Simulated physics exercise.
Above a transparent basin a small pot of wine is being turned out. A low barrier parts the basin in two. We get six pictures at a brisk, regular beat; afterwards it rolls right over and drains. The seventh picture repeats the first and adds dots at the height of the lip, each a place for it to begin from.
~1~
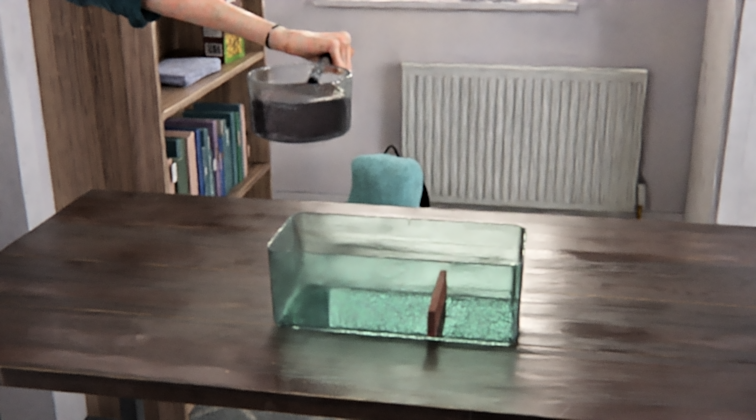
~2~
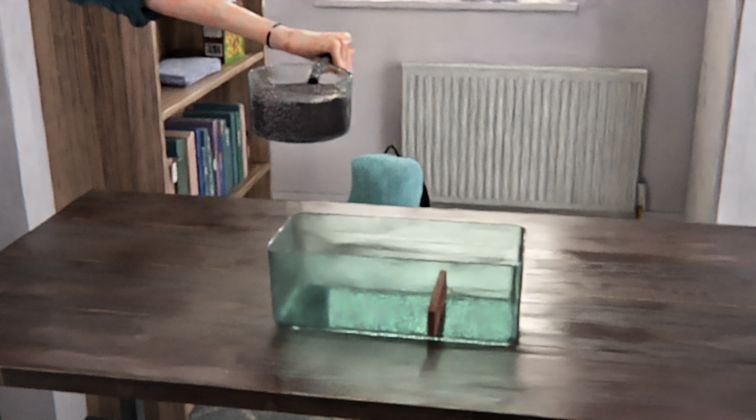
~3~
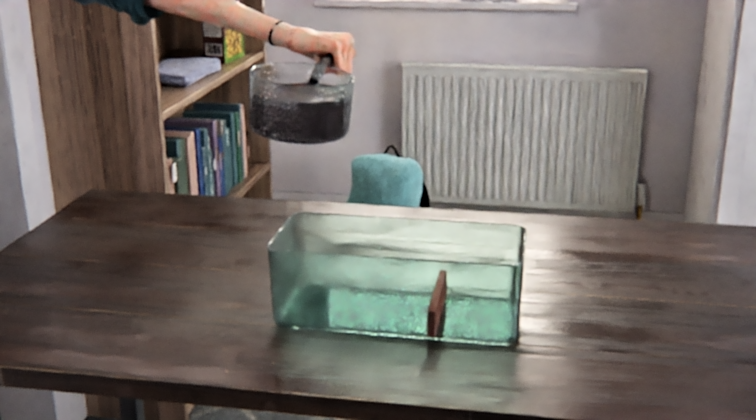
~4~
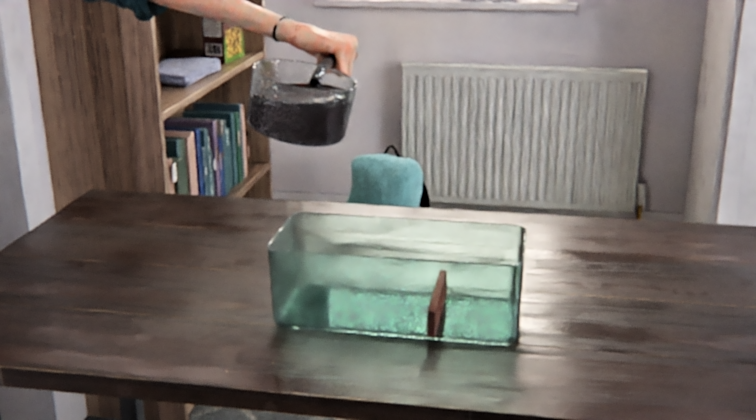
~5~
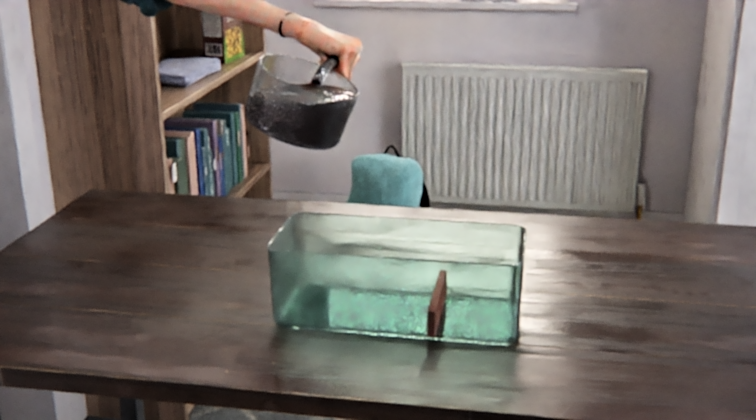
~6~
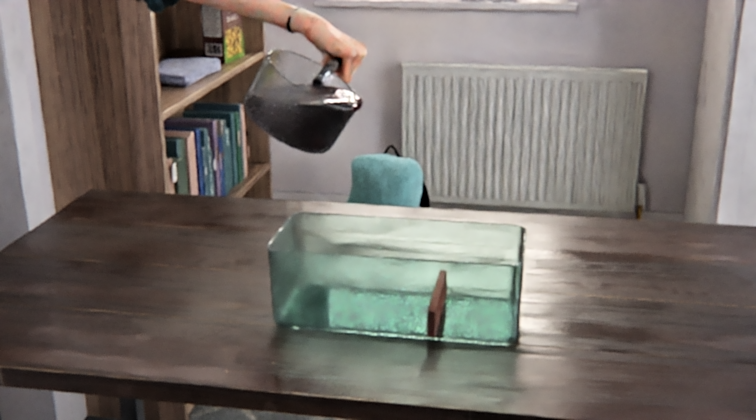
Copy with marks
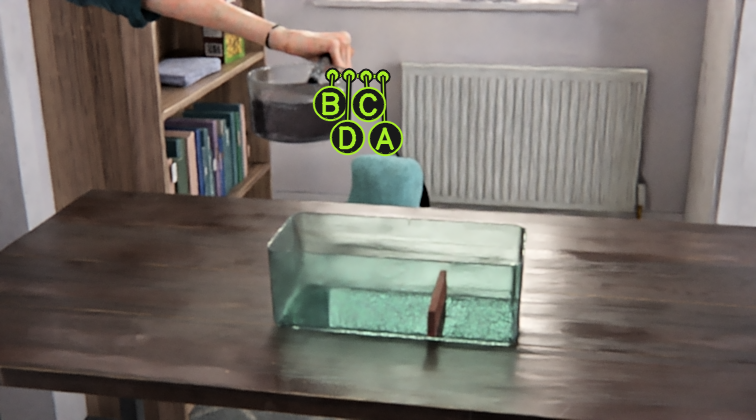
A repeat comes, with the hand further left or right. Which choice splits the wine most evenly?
Spot A.
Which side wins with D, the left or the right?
More ends on the left.
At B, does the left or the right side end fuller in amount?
The left side.
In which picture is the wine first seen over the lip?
Picture 6.
On the marked copy, A at (382, 76); B at (332, 75); C at (366, 76); D at (349, 75).
If A is chosen, about 48 % ends left of the wall and 51 % right of it.
If B is chosen, about 91 % ends left of the wall and 8 % right of it.
If C is chosen, about 75 % ends left of the wall and 24 % right of it.
If D is chosen, about 94 % ends left of the wall and 5 % right of it.
